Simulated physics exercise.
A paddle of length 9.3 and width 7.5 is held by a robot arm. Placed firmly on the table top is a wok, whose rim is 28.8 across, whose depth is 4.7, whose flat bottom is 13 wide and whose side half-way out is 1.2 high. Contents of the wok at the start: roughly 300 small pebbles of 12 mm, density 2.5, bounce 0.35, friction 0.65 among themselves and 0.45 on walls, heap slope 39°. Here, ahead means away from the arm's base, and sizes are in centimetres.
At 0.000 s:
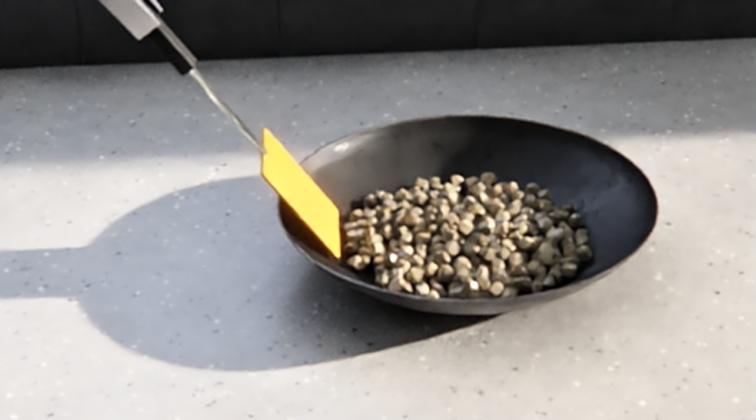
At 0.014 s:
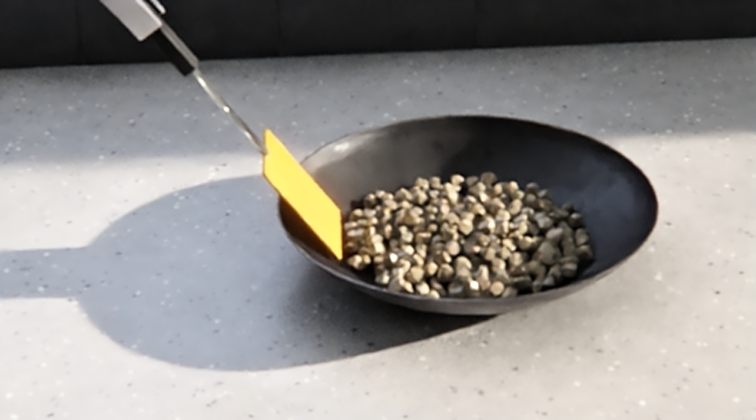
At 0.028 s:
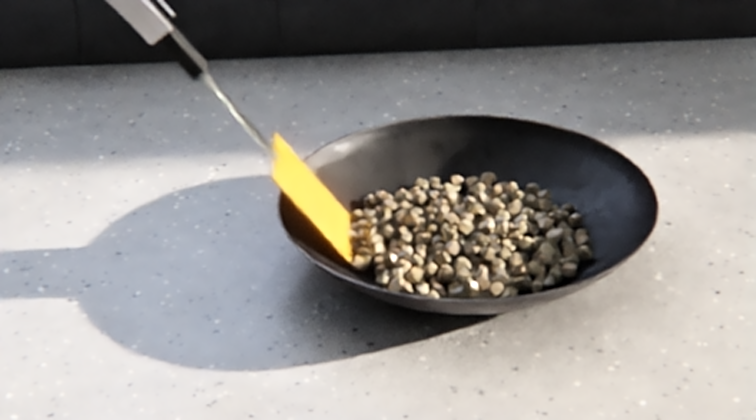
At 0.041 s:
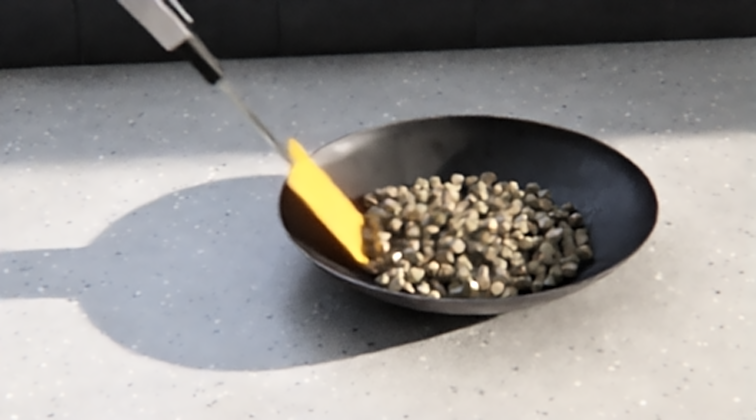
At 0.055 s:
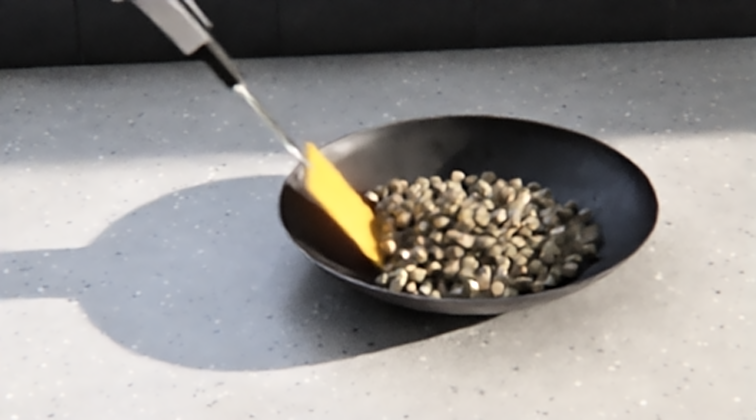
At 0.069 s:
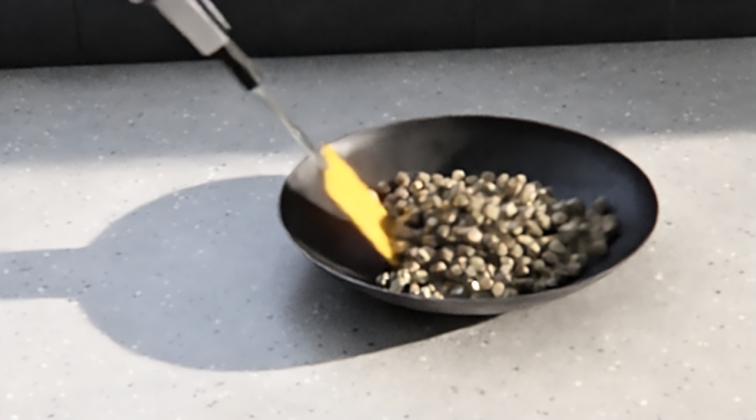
Robot arm holding a yellow paddle, pushing small pebbles slightly rightward in a black wok on a speckled grey table top.
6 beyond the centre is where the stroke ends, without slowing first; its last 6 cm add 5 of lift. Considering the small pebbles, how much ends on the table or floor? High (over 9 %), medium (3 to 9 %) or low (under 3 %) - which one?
Medium, from 3 to 9 %.
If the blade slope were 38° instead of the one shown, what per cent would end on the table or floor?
About 5 per cent.
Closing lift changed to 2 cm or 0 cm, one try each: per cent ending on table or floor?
10 and 10 per cent.
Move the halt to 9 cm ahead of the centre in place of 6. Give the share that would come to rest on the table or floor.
Then about 15 per cent.
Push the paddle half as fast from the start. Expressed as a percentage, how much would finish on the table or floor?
I'd reckon close to 0 per cent.
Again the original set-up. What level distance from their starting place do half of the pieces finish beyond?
Level distance of around 6 cm.
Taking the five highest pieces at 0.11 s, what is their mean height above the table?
Around 5 cm above the table.
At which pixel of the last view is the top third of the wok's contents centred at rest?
I'd put it close to (598, 211).
After 0.11 s, sloping 55°, highest piece 6 above the table; 299 in the wok.
After 0.15 s, sloping 55°, highest piece 6 above the table; 297 in the wok, 2 on the blade or in flight.
After 0.37 s, sloping 55°, highest piece 6 above the table; 281 in the wok, 16 on the table or floor, 2 on the blade or in flight.
After 1.42 s, sloping 55°, highest piece 6 above the table; 281 in the wok, 18 on the table or floor.
In the end, 281 in the wok, 18 on the table or floor. That is 6 % on the table or floor.
